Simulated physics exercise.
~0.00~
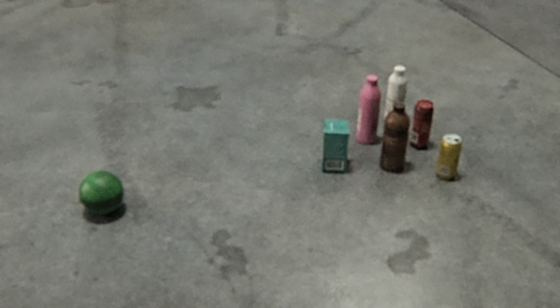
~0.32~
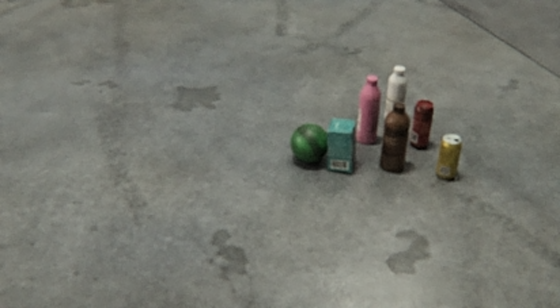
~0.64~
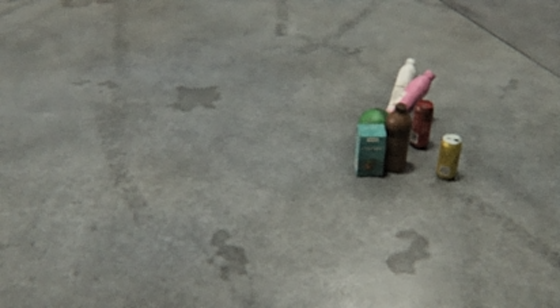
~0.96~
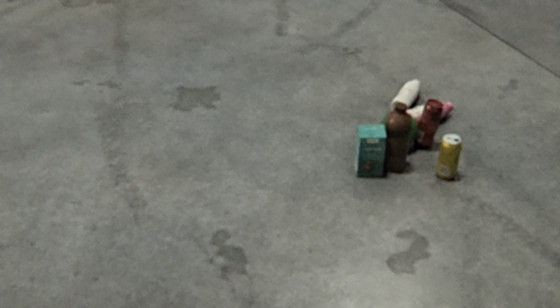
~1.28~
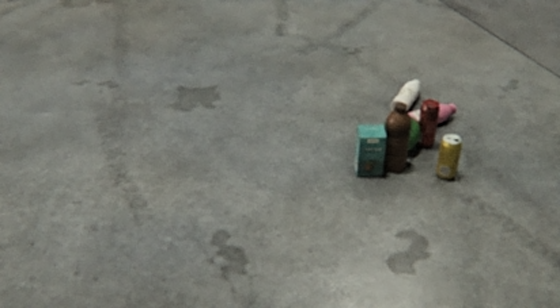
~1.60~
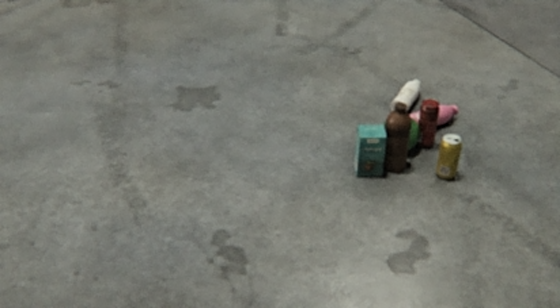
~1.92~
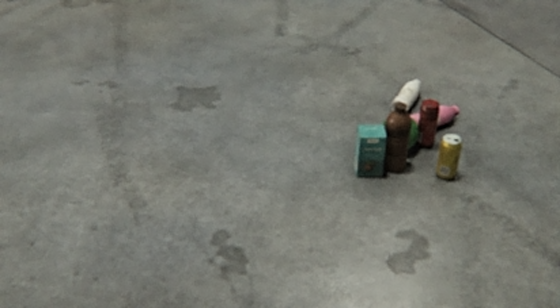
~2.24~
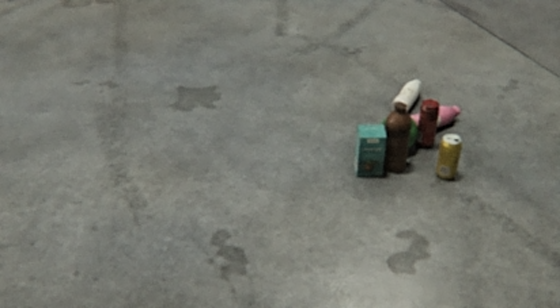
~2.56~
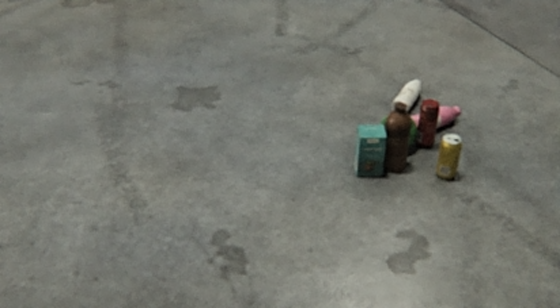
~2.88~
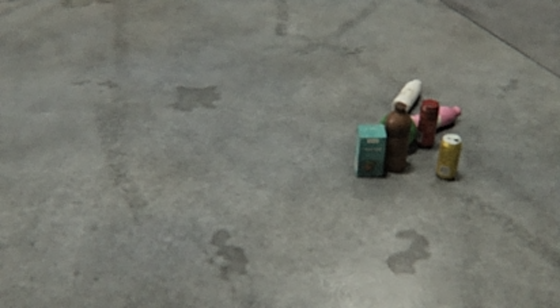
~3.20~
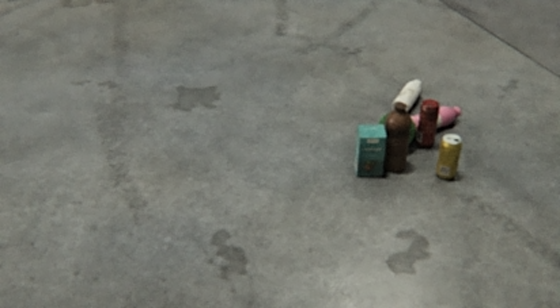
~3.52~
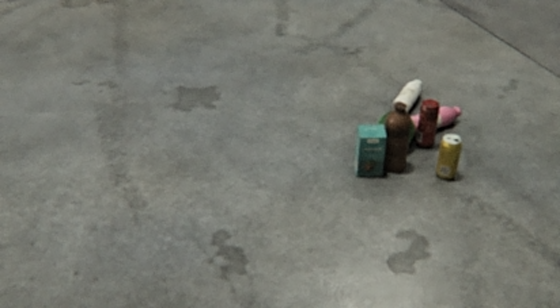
On a concrete floor, a green ball rolls right and topples pink and white bottles.
